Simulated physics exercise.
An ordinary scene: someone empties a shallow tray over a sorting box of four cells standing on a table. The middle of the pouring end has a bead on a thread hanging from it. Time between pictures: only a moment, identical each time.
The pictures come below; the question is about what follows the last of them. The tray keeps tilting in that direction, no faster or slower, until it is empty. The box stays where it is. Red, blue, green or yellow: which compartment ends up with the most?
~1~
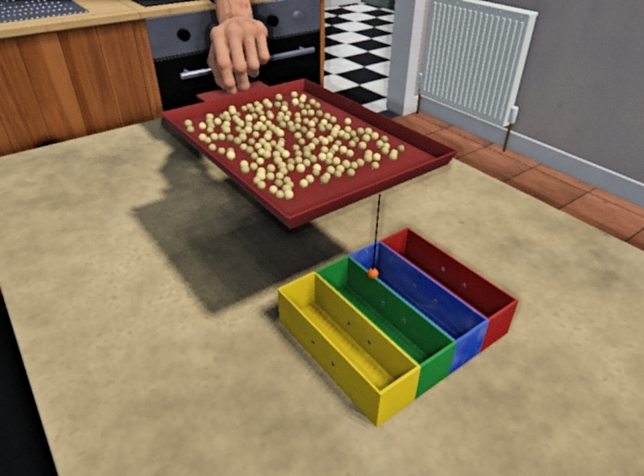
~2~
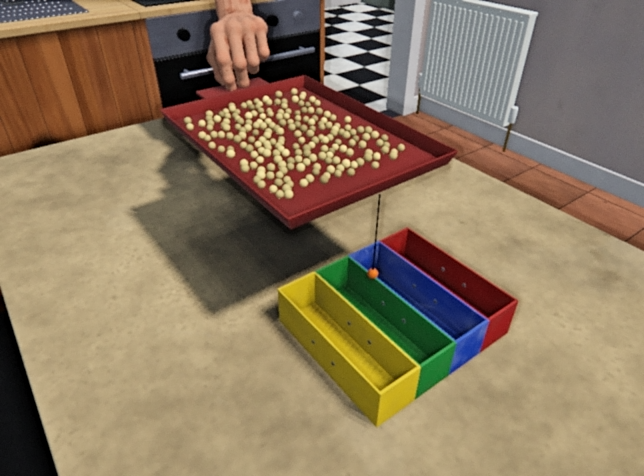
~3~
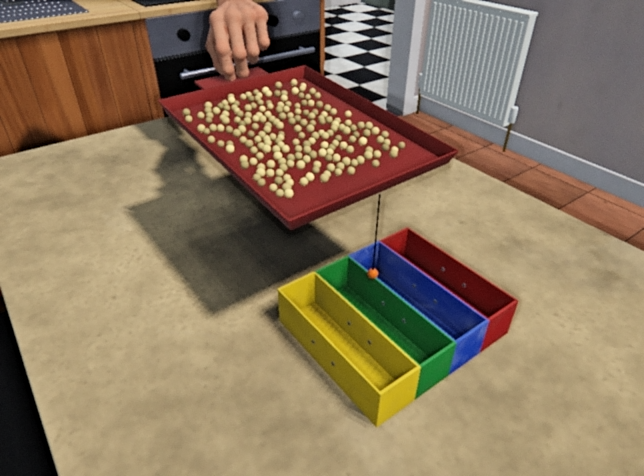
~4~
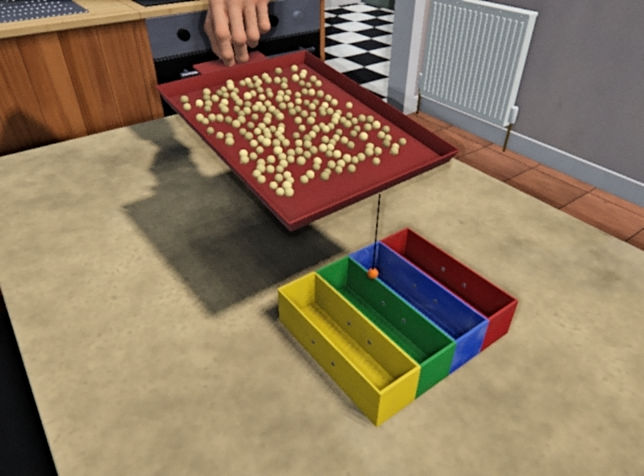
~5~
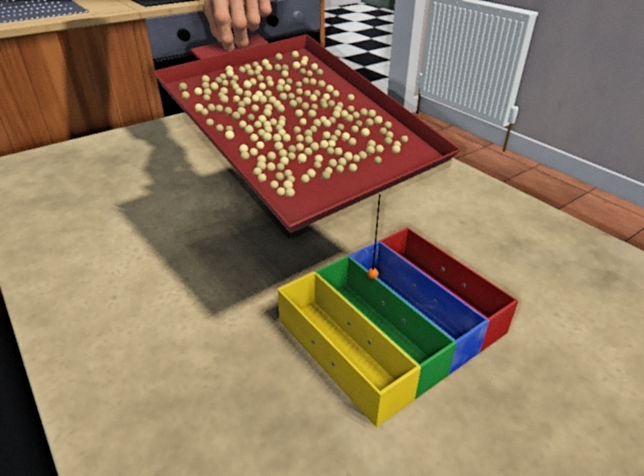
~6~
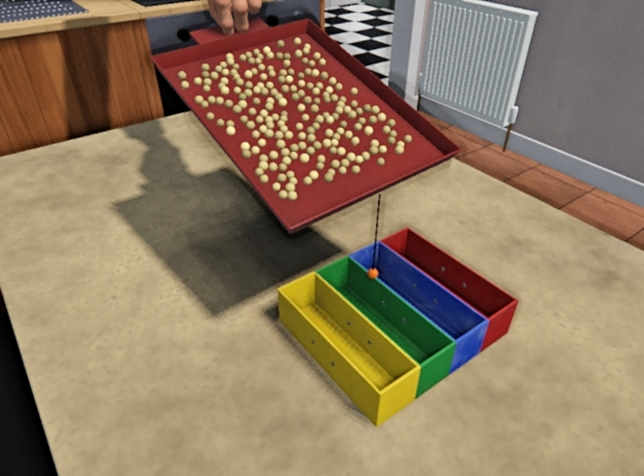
The yellow one.
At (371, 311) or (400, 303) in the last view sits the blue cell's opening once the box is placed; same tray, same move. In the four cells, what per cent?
First some 100, then 90 per cent.
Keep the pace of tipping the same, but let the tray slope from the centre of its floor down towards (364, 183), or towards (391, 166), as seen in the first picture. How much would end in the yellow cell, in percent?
Lab note: Try one about 20 %, try two 0 %.
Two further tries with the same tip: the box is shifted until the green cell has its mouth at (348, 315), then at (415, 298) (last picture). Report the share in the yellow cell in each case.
30 and 20 %.
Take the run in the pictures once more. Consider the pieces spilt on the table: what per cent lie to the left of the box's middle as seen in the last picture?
Near 90 per cent.
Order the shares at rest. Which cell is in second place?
Second place goes to green.
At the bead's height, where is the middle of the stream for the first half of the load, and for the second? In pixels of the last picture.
Initially about (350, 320); subsequently about (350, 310).
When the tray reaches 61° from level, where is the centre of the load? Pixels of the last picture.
(341, 208).
Soon, tray tipped steeply; most on the tray; a small part in the yellow cell; a stray few in the green cell; a stray few in the blue cell; about a quarter falling or outside the box.
A while on, tray tipped right over; a stray few on the tray; about a third in the yellow cell; about a quarter in the green cell; a small part in the blue cell; about a third falling or outside the box.
Towards the end, tray tipped past a quarter turn; about a third in the yellow cell; about a quarter in the green cell; a small part in the blue cell; a stray few in the red cell; about a third falling or outside the box.
Finally, tray tipped past a quarter turn; about a third in the yellow cell; about a quarter in the green cell; a small part in the blue cell; a stray few in the red cell; about a third outside the box.
